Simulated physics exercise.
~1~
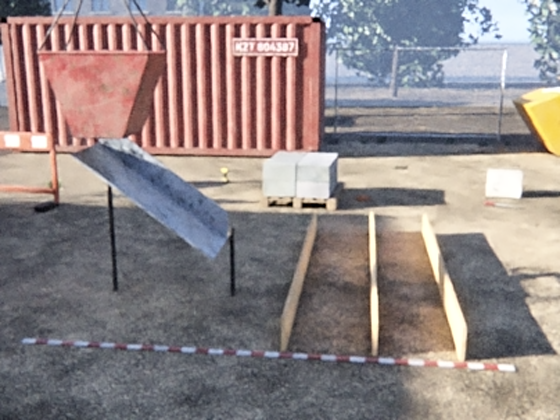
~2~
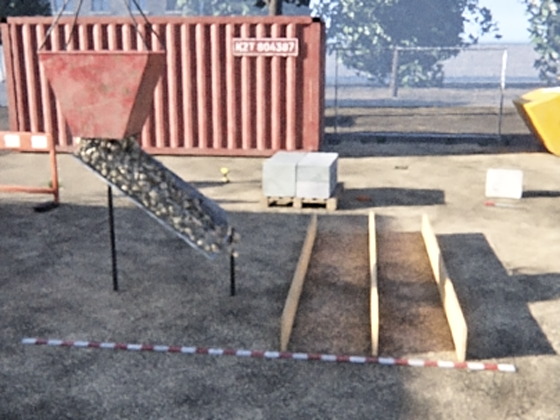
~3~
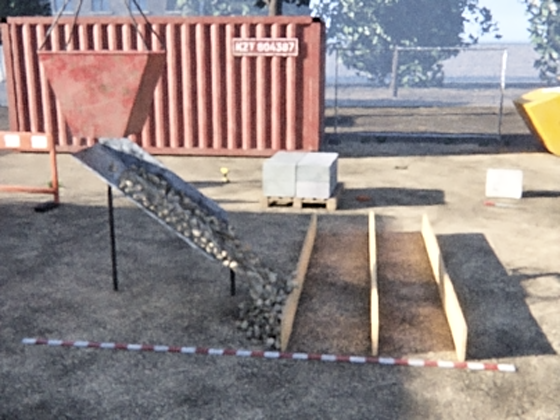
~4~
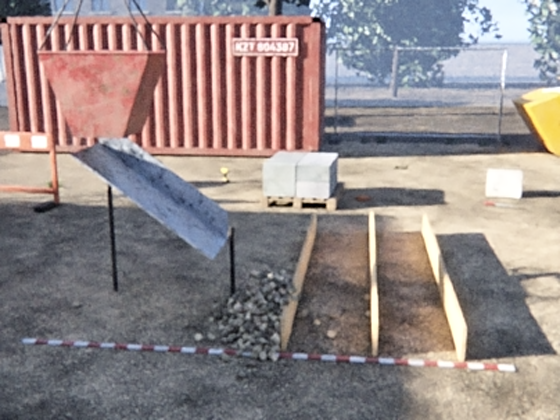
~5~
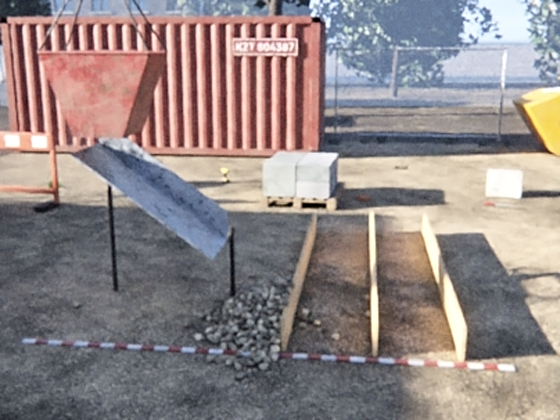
Red hopper releasing grey stones down a steel chute, most piling up left of the wooden boards, a few in the left bay.
